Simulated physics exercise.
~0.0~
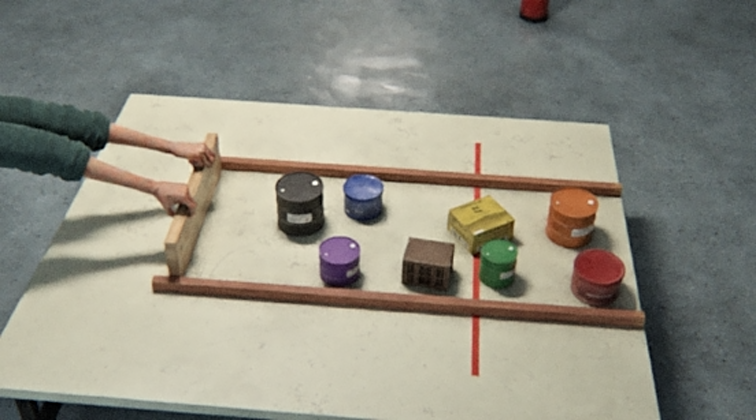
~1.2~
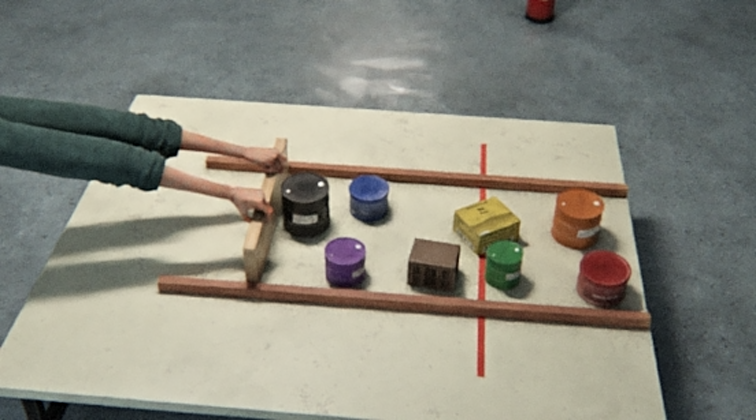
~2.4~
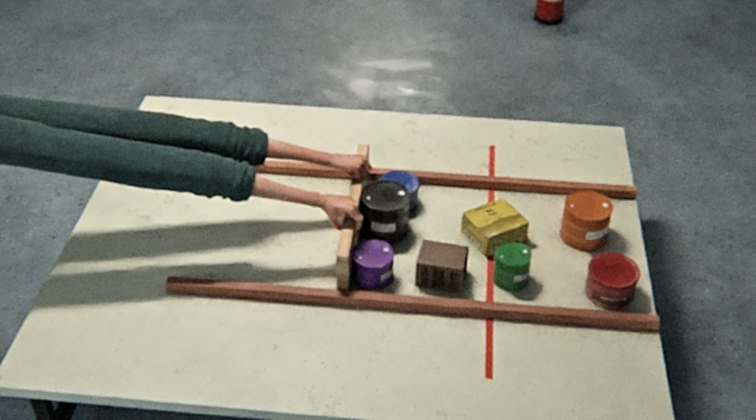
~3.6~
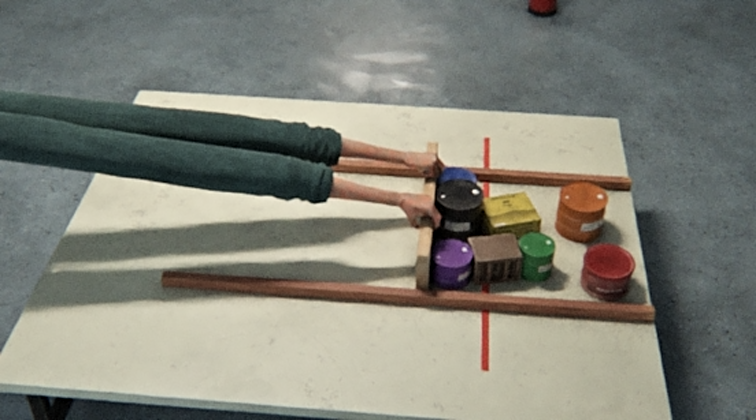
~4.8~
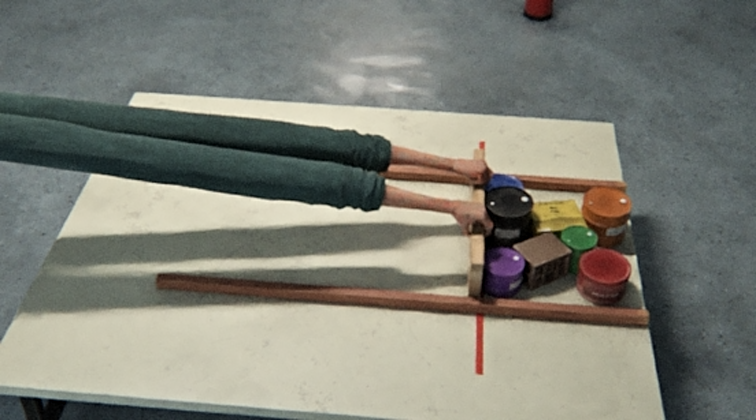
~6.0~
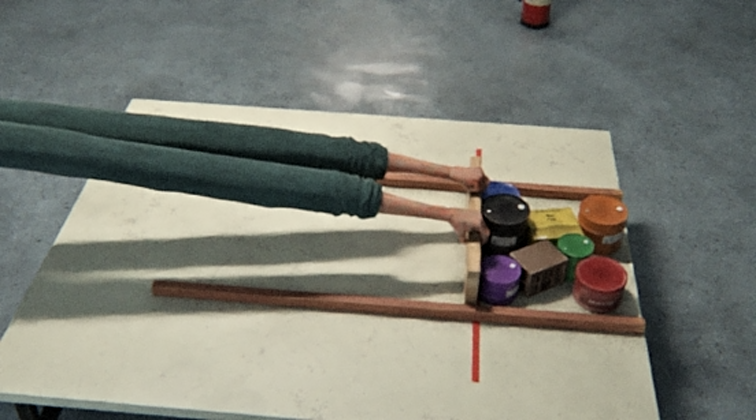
Two hands in dark green sleeves grip an upright wooden plank at the left of a pale tabletop, seen from above at an angle by a slightly swaying camera. Between two reddish-brown rails sit black, blue, purple, green, orange and red canisters, a yellow package and a brown crate, with a red line crossing toward the right. The hands push the plank rightward, gathering the black, purple and blue canisters, then the crate, yellow package and green canister. The plank stops at the red line, everything packed together near the right edge, and nothing falls off.
